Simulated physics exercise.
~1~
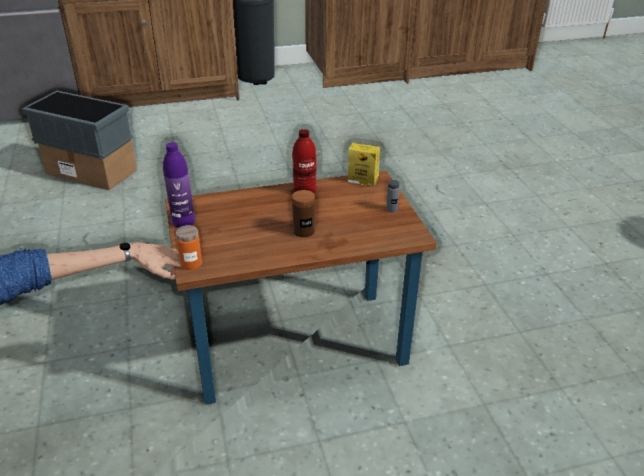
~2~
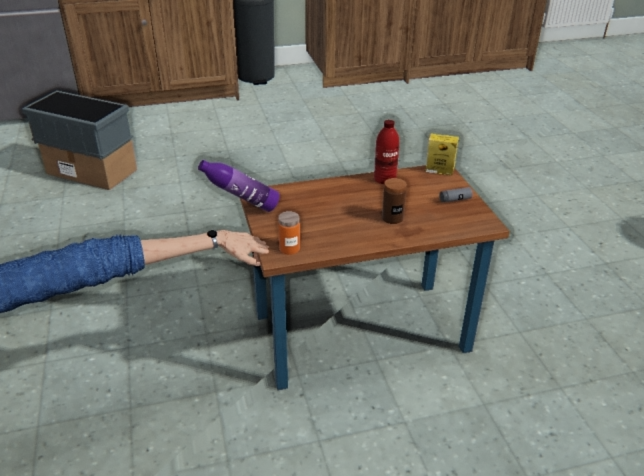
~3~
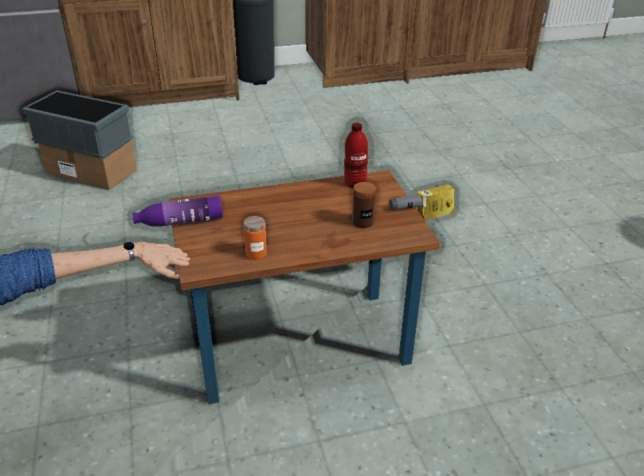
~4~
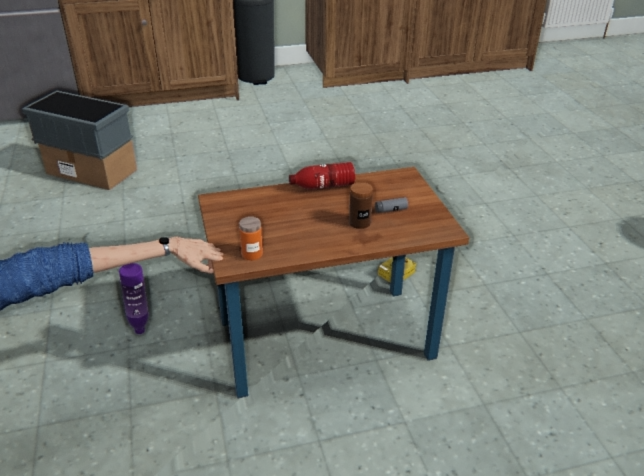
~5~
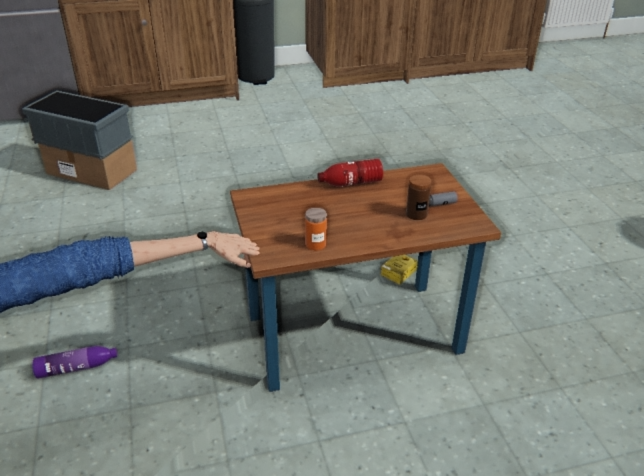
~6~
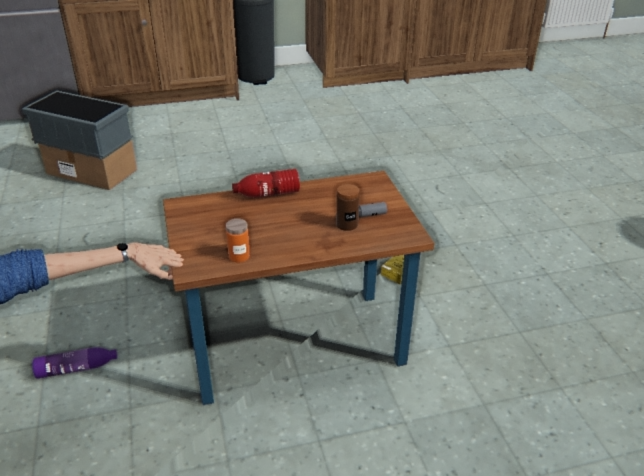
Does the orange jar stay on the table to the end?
Yes, the orange jar stays on the table, still standing upright after the table has been jerked back and forth.
